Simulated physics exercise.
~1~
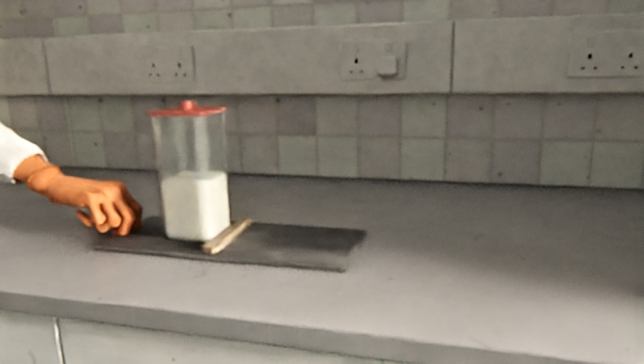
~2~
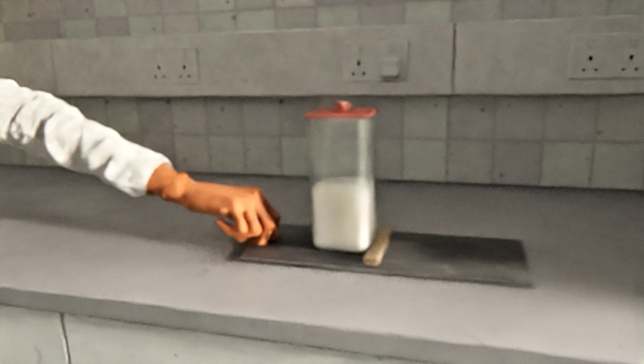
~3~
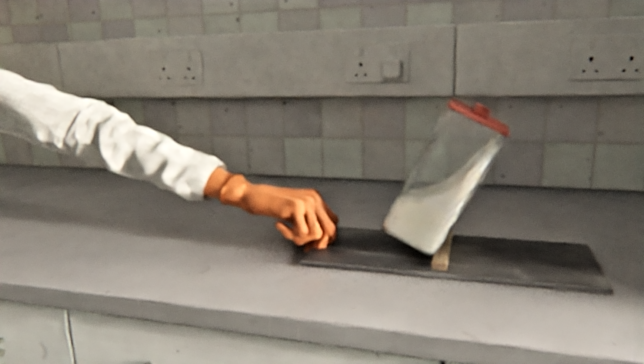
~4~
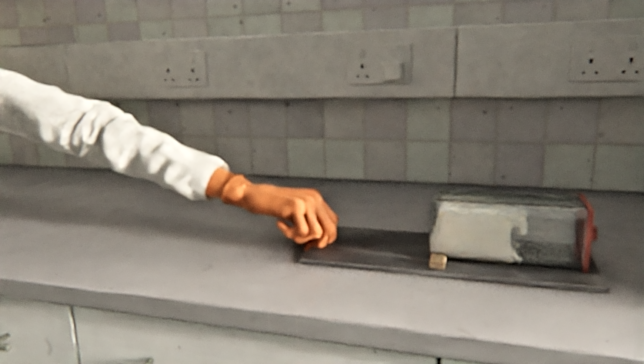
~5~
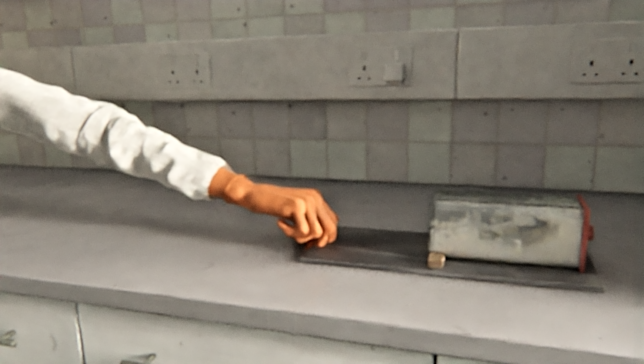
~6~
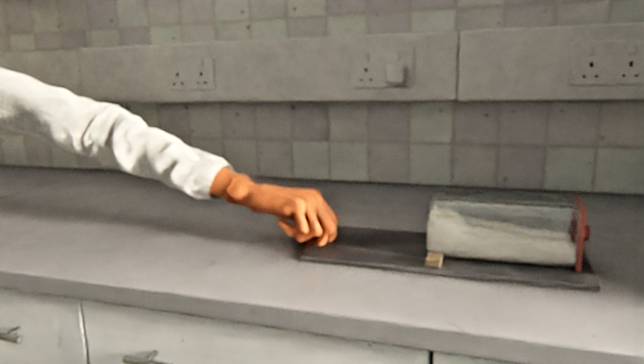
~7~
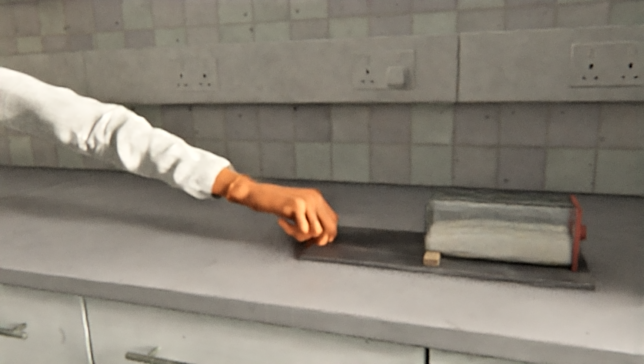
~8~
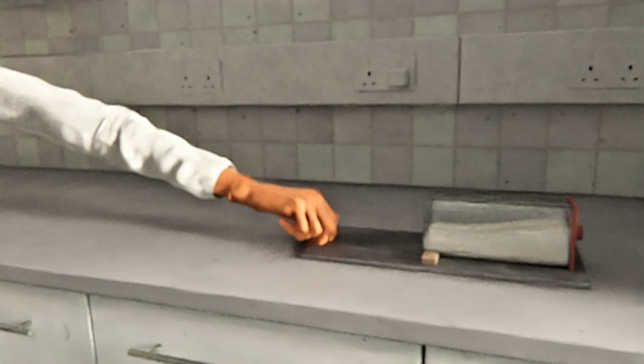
An arm in a white sleeve reaches in from the left over a grey kitchen worktop, seen from the front and slightly above, with tiles and sockets behind. Its hand is at the left end of a dark board carrying a clear canister with a red cap, partly filled with white liquid, and a pale wooden strip stands just right of its base. The board slides right with the hand following, then stops. The canister tips rightward over the strip and falls onto its side. The liquid sloshes and settles along it, and the canister stays lying on the board, cap to the right.
